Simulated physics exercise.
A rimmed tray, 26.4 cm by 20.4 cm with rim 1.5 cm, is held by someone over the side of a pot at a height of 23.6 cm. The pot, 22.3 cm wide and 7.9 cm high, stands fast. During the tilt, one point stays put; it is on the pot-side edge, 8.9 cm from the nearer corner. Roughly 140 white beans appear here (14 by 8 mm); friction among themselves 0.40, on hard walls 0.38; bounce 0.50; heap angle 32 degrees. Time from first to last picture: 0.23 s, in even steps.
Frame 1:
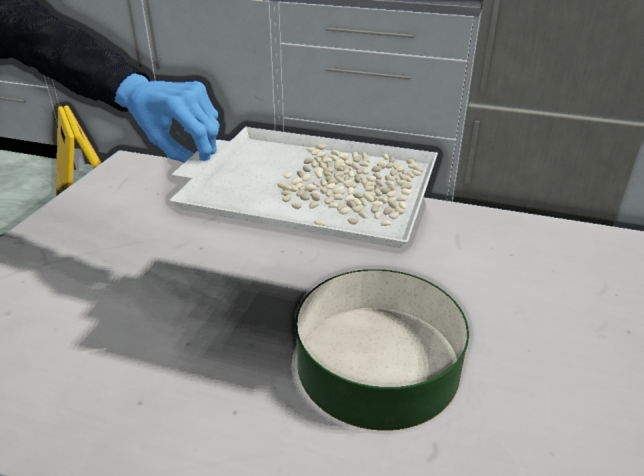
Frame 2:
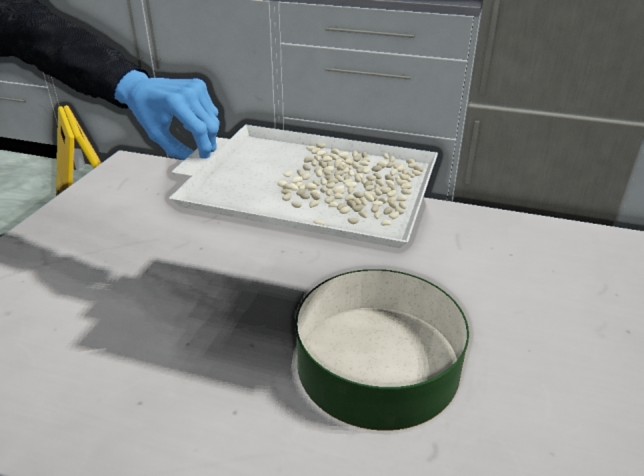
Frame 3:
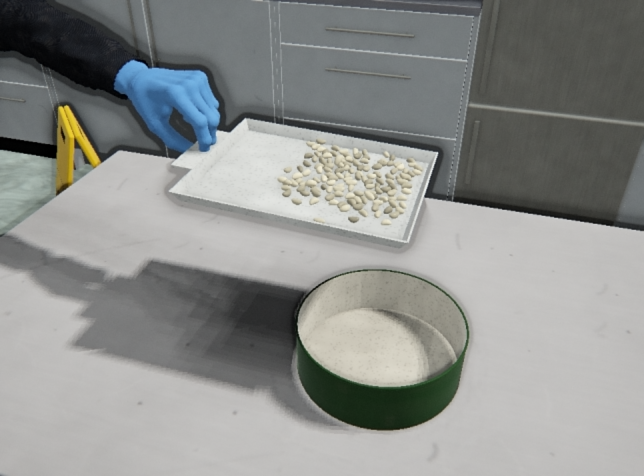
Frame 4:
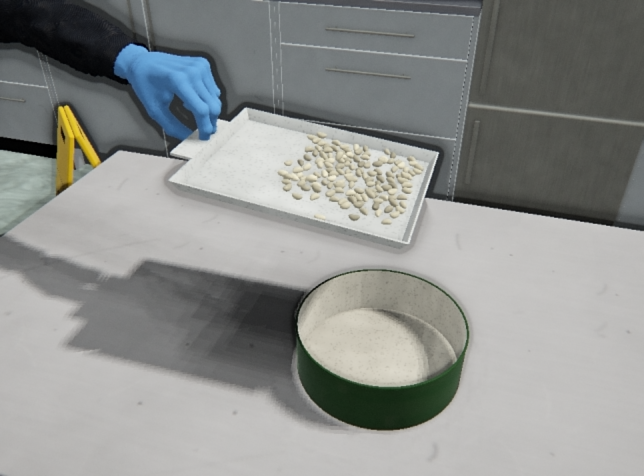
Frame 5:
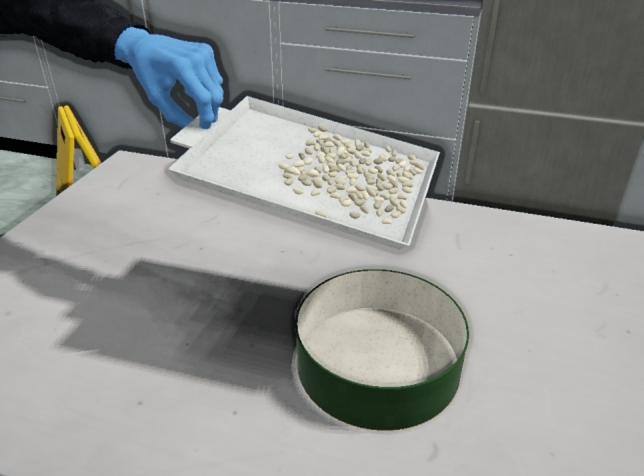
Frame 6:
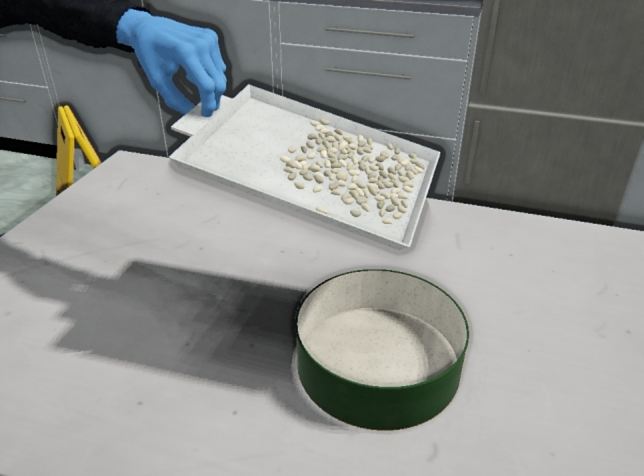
A white tray of pale beans, gripped at its left end by a blue-gloved hand, started out level, then slowly tilted down to the right as the hand rose, behind a still green pot.
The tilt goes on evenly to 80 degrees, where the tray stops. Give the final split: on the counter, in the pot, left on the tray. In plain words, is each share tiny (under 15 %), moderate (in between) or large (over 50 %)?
Counter: I'm guessing a good helping of the load; pot: I'm guessing the greater portion of the load; tray: I'm guessing a mere smattering of the load.
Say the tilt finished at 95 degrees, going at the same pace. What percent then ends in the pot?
Around 75 in a hundred.
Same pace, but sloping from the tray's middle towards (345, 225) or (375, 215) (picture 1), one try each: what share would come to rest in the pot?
Around 100 % for the first direction, around 100 % for the second.
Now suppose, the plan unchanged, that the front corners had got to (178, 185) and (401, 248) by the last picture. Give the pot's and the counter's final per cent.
Pot: 100, counter: 0.
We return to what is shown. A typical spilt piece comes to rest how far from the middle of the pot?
I'd say around 24 centimetres.
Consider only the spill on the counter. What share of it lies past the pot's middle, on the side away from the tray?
Share past the middle: Roughly 90 percent.
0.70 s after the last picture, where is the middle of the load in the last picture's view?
Roughly pixel (432, 213).
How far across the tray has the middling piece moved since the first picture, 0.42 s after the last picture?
Displacement on the tray: About 6 cm.
Then, 0.42 s after the last picture, tilt 45 degrees; the tray holds 100 %, the pot 0 %.
Then, 0.70 s after the last picture, tilt 67 degrees; the tray holds 55 %, the pot 15 %.
Then, 1.08 s after the last picture, tilt 80 degrees; the tray holds 0 %, the pot 65 %.
In the end, counter 25 %, pot 75 %, tray 0 %.
